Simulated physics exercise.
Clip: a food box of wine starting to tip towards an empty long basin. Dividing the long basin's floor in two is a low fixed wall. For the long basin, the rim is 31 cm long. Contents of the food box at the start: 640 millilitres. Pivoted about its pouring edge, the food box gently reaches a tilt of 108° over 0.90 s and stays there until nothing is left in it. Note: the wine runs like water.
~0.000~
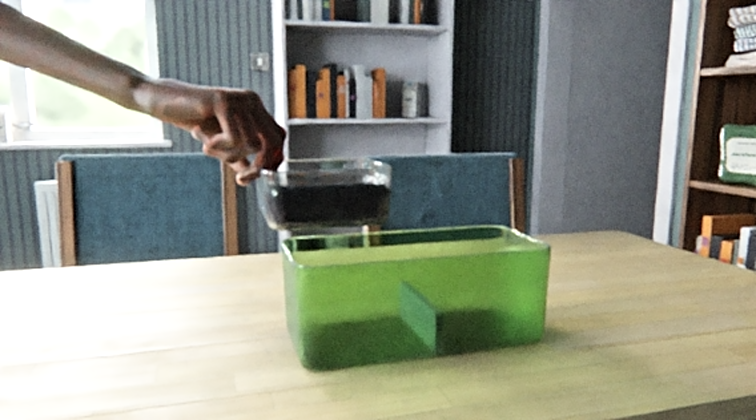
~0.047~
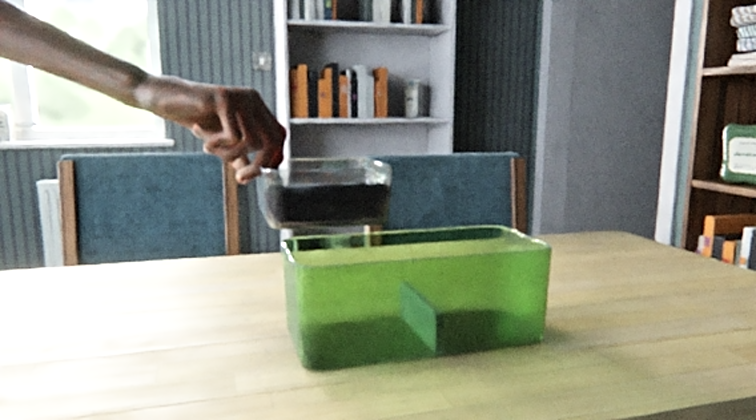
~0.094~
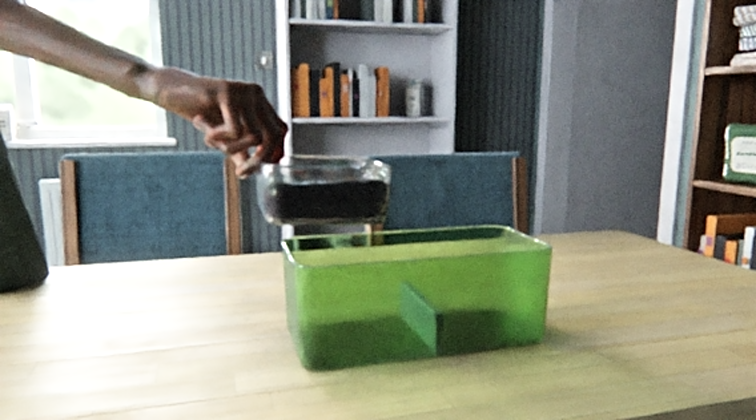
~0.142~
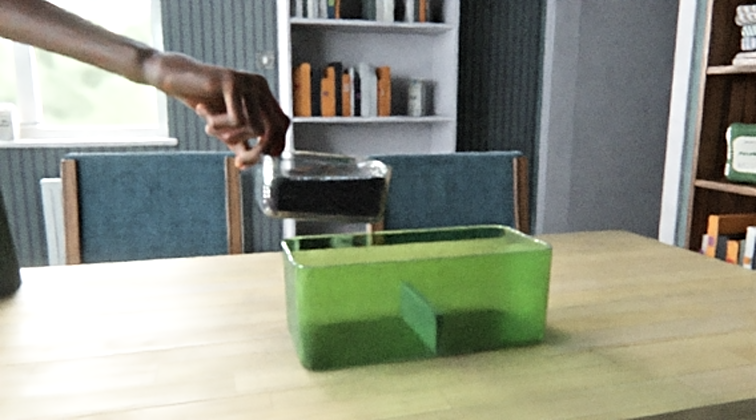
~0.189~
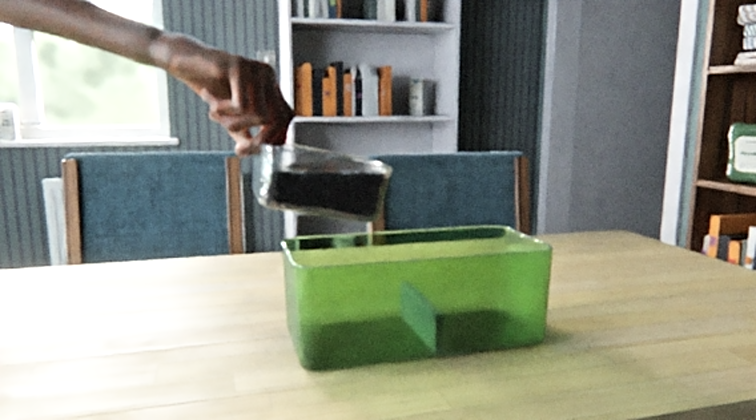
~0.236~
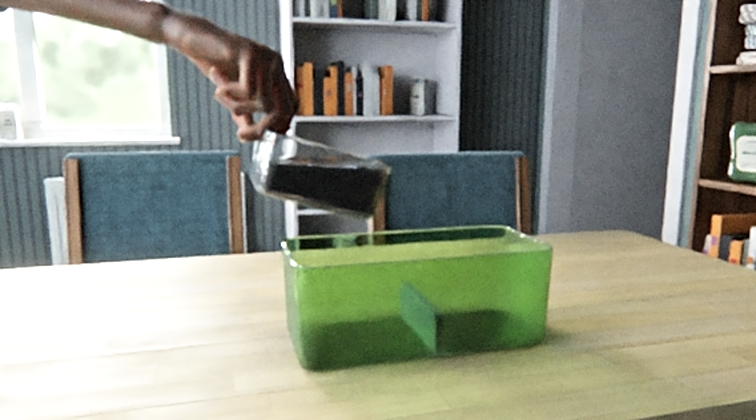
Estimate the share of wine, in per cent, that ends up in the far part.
About 83 per cent.
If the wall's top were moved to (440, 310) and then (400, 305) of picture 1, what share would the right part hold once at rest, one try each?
55 in a hundred, followed by 85 in a hundred.
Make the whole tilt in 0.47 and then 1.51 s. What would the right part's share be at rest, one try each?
70 and 90 %.
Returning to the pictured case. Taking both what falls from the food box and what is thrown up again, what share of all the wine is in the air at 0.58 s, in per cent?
Estimate: Some 50 % of the total.
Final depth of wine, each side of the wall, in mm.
Left part: About 4 mm; right part: About 30 mm.
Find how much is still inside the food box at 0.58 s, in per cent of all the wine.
I reckon about 38 in a hundred is still held.
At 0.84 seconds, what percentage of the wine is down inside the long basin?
Roughly 82 per cent.
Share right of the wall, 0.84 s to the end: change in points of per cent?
The amount climbs by around 6.
By 0.58 s the tilt is 79° and 37 per cent is still to pour, 2 is left of the wall and 11 right of it.
By 0.84 s the tilt is 107° and 4 per cent is still to pour, 5 is left of the wall and 77 right of it.
By 1.11 s the tilt is 108° and 0 per cent is still to pour, 11 is left of the wall and 83 right of it.
By 1.40 s the tilt is 108° and 0 per cent is still to pour, 11 is left of the wall and 83 right of it.
At rest 11 per cent lies left of the wall, 83 right of it and 6 outside.
